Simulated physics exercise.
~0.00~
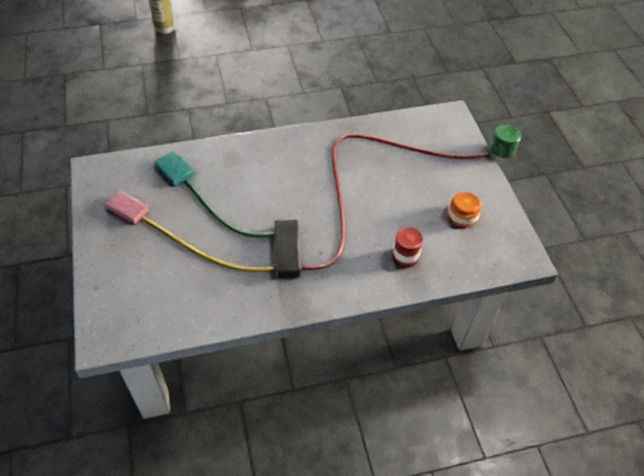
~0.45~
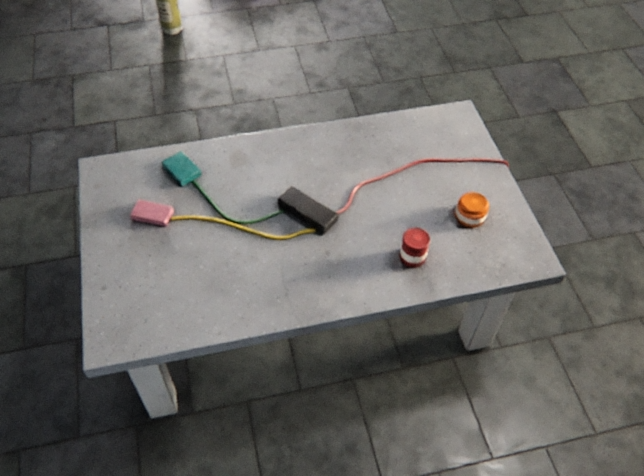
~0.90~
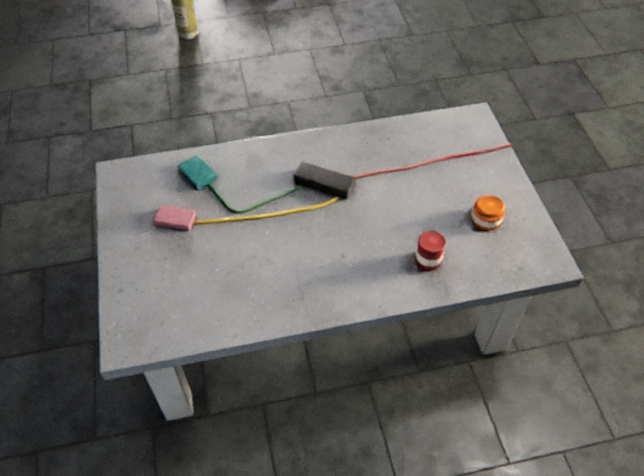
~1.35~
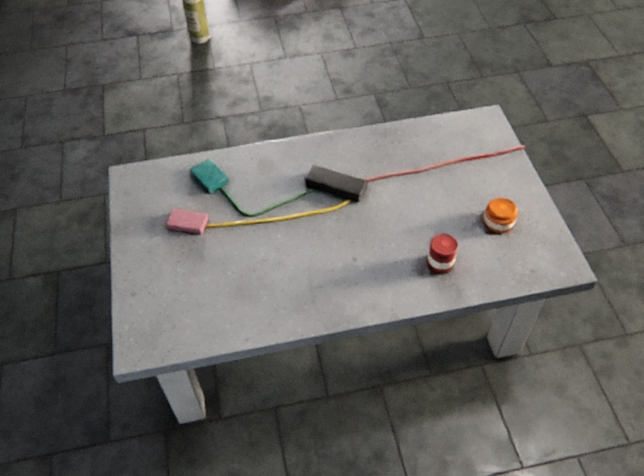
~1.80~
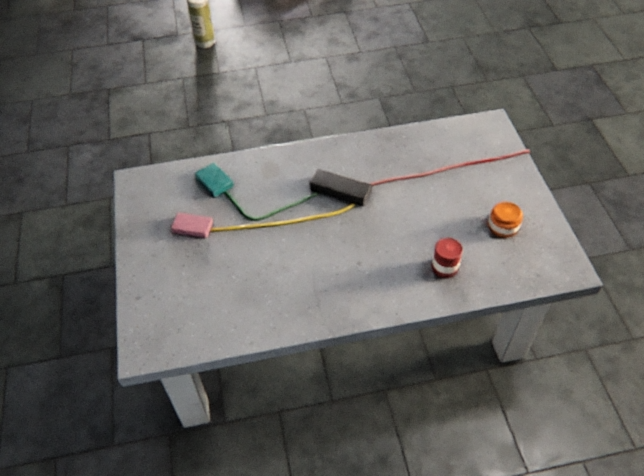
The clip opens on a gray tabletop where a black strip is joined by green, yellow and red cables to a teal block, a pink block and a green cylinder at the far right edge. The green cylinder drops out of view over that edge, and the red cable trails after it. The black strip turns and slides toward the back of the table, while the pink block shifts slightly right. The red cable pulls nearly straight. At the end the strip rests near the back, with the teal block, red canister and orange jar still in place.
